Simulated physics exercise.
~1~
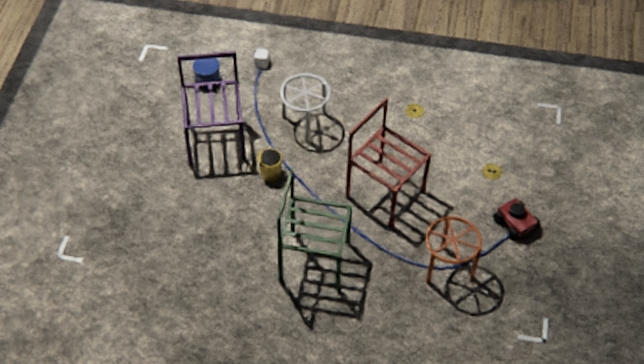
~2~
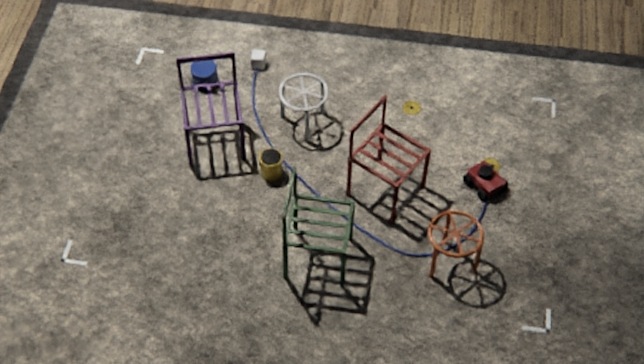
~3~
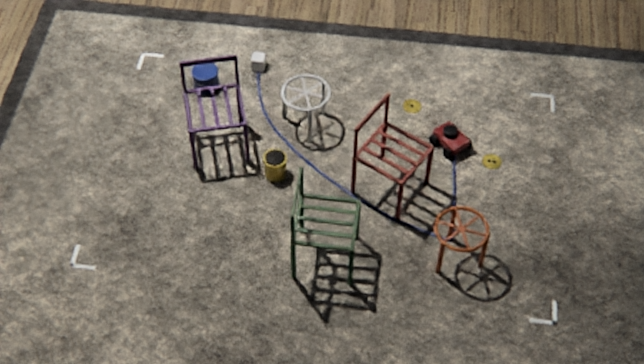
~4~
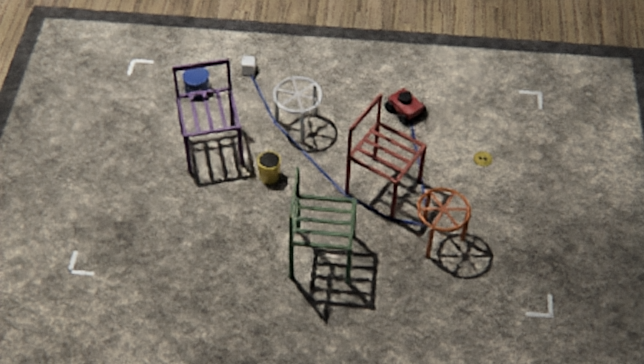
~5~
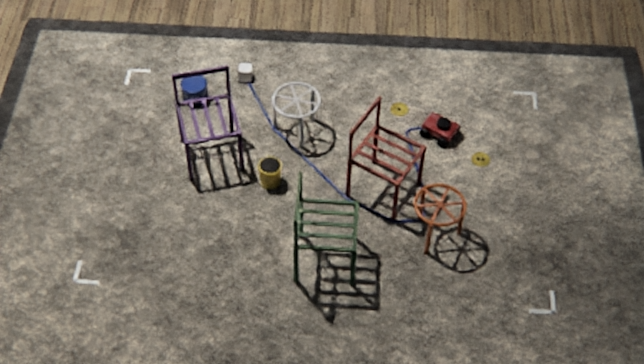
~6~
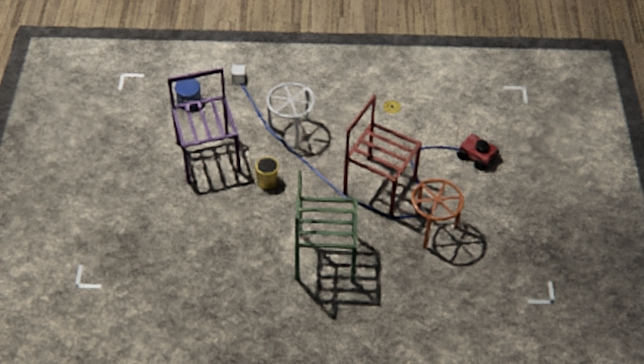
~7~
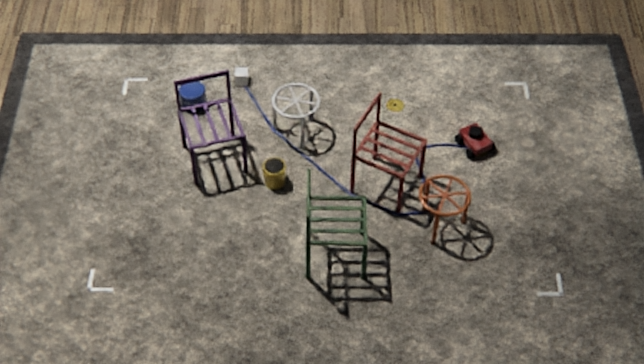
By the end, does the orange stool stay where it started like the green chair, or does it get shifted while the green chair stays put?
The orange stool gets shifted a little up and to the left as the lead draws in. The green chair stays in its place.
On a grey mottled rug over a wooden floor, a small red cart trails a blue lead that curves among open-framed chairs, two round stools and a yellow pot, back to a pale block near the purple chair. The cart starts at the right and rolls up and left, passing behind the red chair towards a yellow mark. As it goes, the loose curve draws straighter and the orange stool slides slightly left and up. The cart then heads back right and downward and stops at the right, with the chairs still standing in place.
